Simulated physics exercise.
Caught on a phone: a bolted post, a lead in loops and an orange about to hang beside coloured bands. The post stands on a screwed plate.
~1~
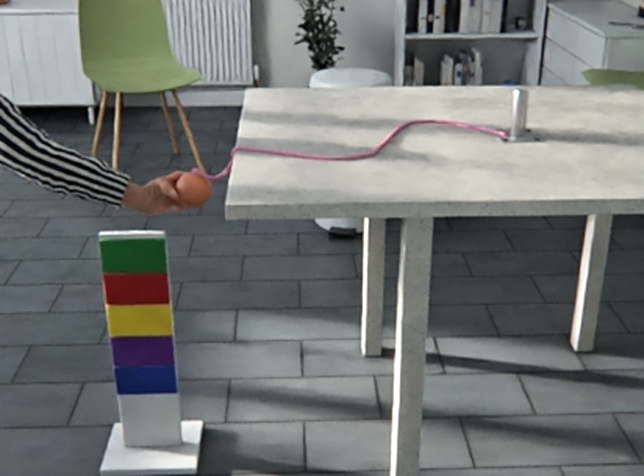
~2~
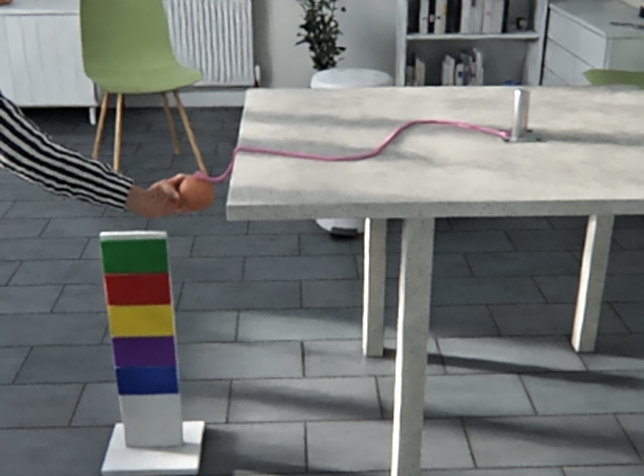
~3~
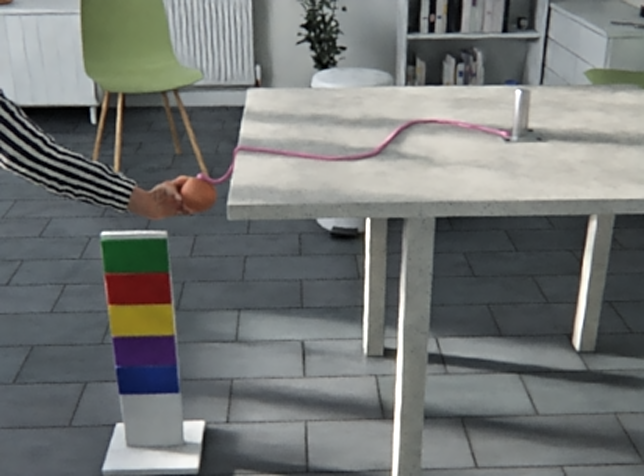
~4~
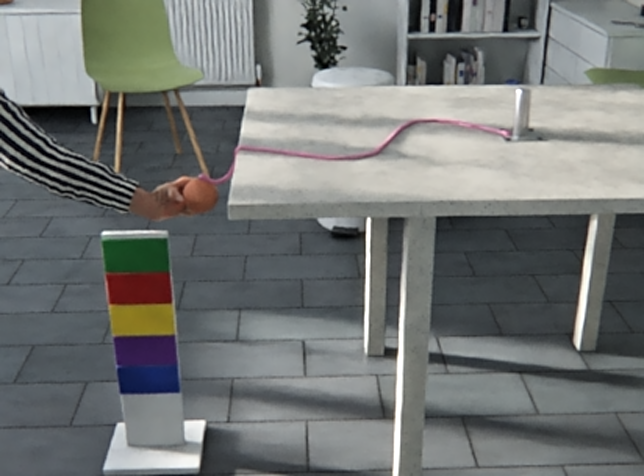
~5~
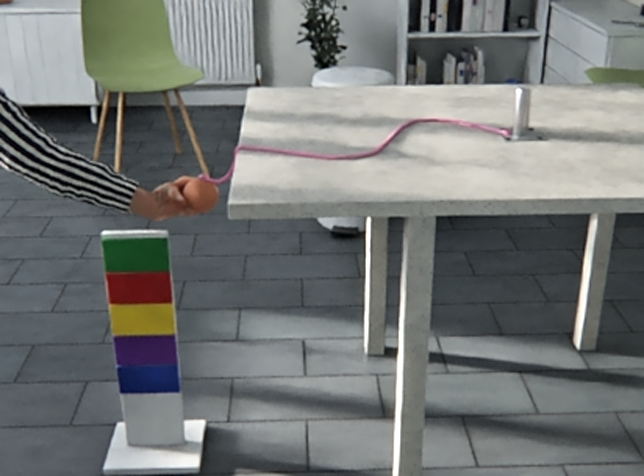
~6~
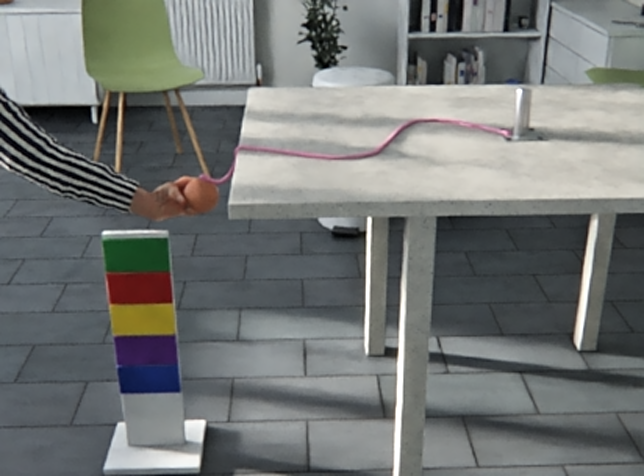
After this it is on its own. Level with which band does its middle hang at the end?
Its centre hangs level with the yellow band.
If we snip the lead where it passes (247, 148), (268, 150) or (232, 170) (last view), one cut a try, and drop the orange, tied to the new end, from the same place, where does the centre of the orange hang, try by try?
The places are (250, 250), (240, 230) and (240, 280).
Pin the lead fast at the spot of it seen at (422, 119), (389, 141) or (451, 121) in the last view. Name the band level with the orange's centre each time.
It would be red; green; red.
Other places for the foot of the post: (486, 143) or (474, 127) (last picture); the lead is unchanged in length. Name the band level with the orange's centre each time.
In that order: Purple; purple.
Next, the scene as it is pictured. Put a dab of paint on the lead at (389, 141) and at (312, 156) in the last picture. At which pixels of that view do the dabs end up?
They go to (318, 139) and to (240, 172).
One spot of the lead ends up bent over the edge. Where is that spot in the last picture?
It lies at about (342, 158).
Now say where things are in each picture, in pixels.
In the first picture, orange (194, 190); green (133, 257); red (136, 289); yellow (140, 321); purple (143, 352); blue (146, 381).
In the second picture, orange (197, 193); lead through (476, 127) (412, 123) (387, 143) (341, 159) (259, 150).
In the third picture, orange (199, 195).
In the fourth picture, orange (201, 196); lead through (477, 126) (413, 122) (388, 142) (342, 158) (260, 150).
In the fifth picture, orange (201, 195).
In the sixth picture, orange (202, 195); lead through (477, 126) (413, 122) (389, 141) (342, 158) (261, 149).
Soon after, orange near (274, 301); level with yellow.
After that, orange near (236, 309); level with yellow.
In the end, orange near (241, 308); level with yellow. Its middle rests at the yellow band.
